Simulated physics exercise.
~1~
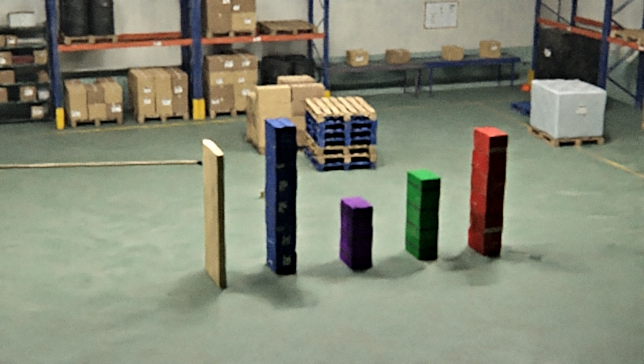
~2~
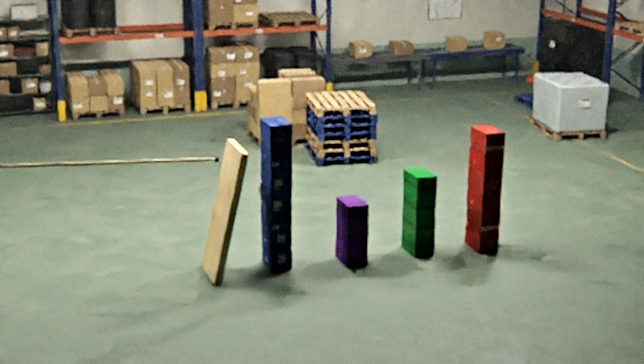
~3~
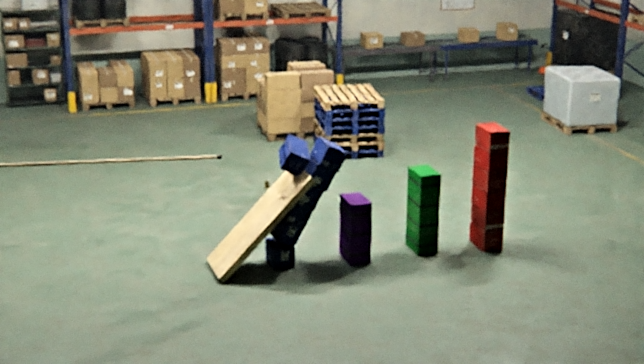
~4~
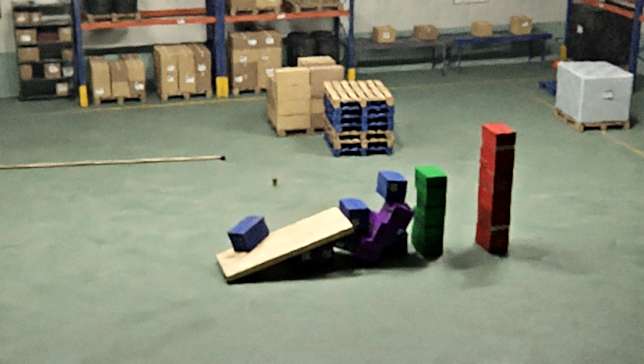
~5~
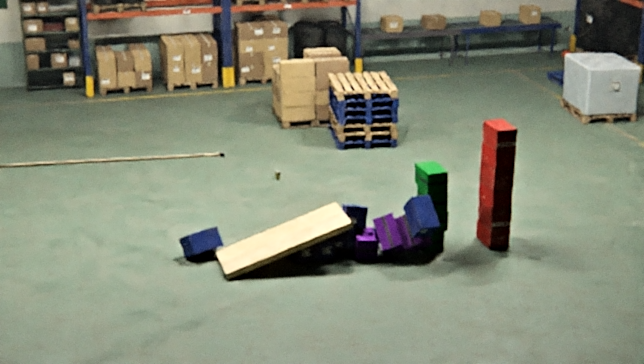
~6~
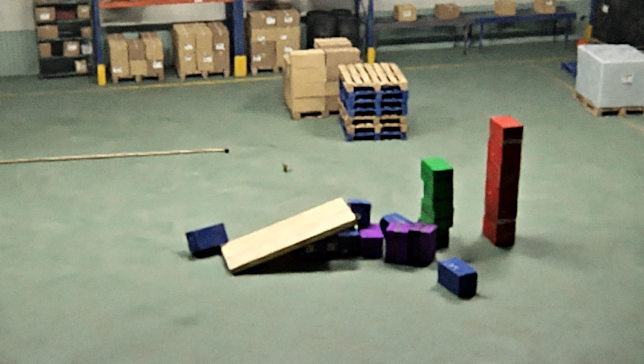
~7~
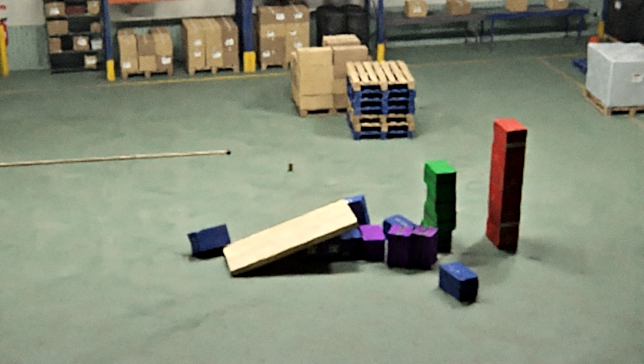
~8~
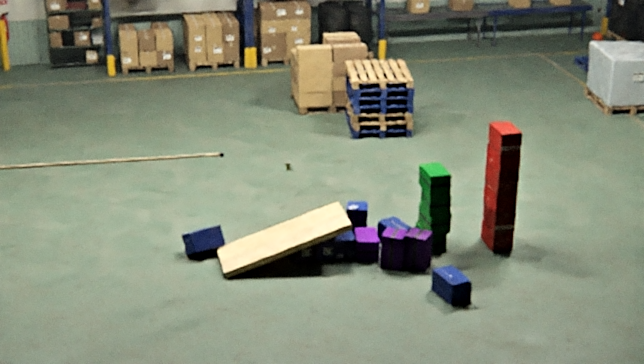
A tall pale board leans into a row of stacked boxes on the green floor of a warehouse, seen from slightly above, with shelves, cartons and pallets behind. To its right stand blue, purple, green and red columns, while a long pole lies off to the left. The board tips rightward and topples the blue column, whose boxes tumble both ways. Some knock over most of the short purple stack, and one blue box drops to the floor in front. Everything settles with the board resting aslant on fallen boxes, the green and red columns still standing.
